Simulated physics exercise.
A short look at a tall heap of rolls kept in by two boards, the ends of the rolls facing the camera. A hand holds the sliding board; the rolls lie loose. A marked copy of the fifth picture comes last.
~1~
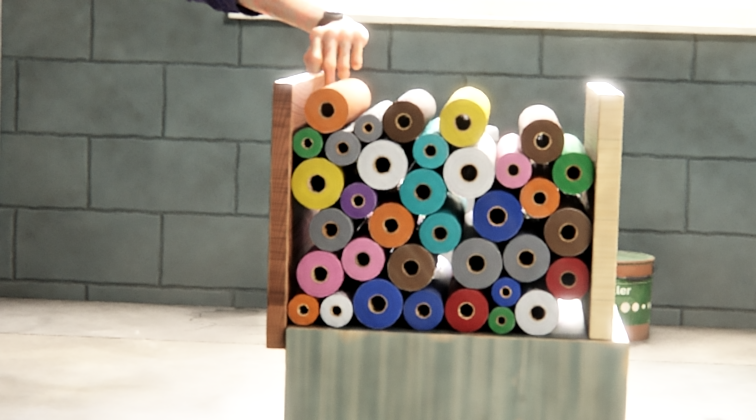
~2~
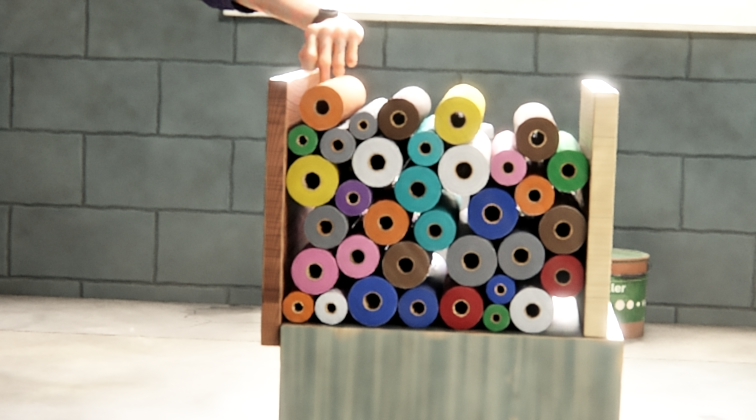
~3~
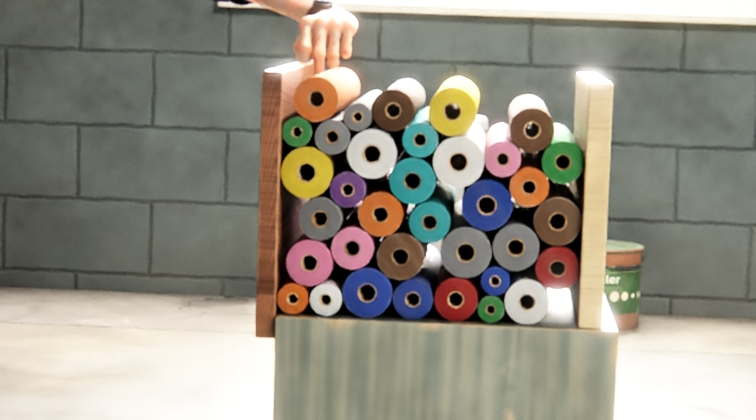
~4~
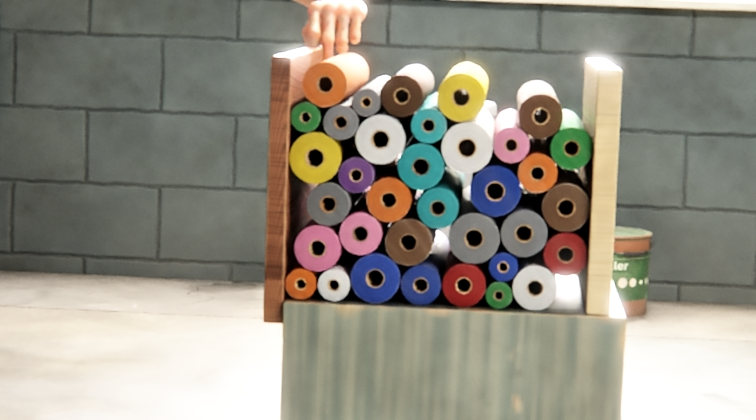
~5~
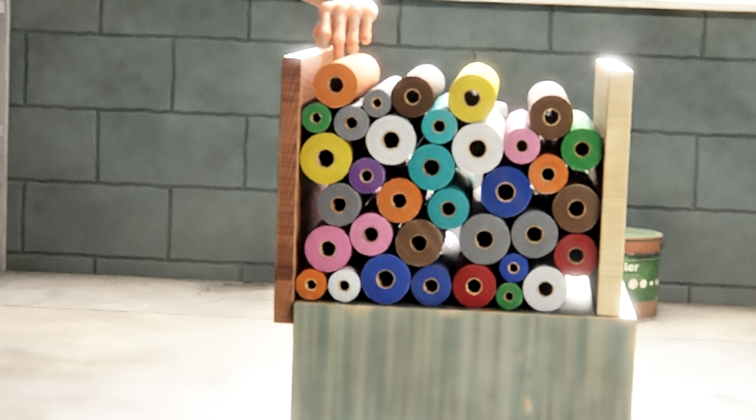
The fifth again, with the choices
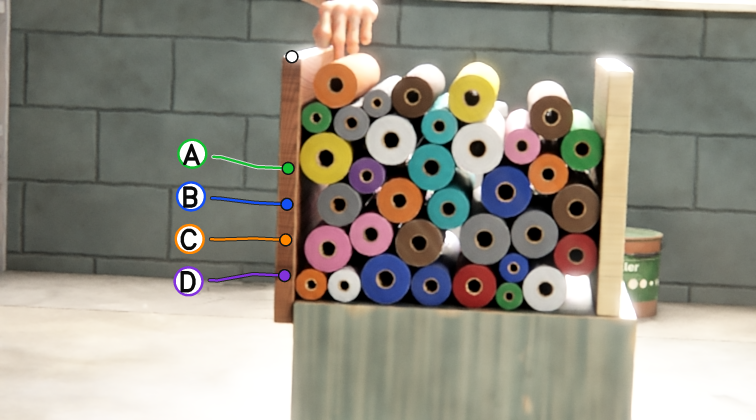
Against a grey block wall, a hand resting on the left board beside stacked colourful rolls, which stay still as the view shifts slightly.
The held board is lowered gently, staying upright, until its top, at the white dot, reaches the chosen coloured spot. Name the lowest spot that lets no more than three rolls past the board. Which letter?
Mark A is as low as it can go.
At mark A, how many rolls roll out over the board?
It comes to two.
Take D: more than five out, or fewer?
At D, more than five.
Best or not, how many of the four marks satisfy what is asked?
One of them.
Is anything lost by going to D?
Yes, at D.
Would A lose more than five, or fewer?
At A, fewer than five.
On the marked copy, A at (289, 169); B at (287, 204); C at (286, 240); D at (285, 275); the white dot at (292, 57).
With A. Early on, top of the board (301, 113).
Further on, top of the board (299, 168).
At the end, top of the board (299, 168), two out over the board.
As for the rest, B more than three out over the board; C more than three out over the board; D more than three out over the board.
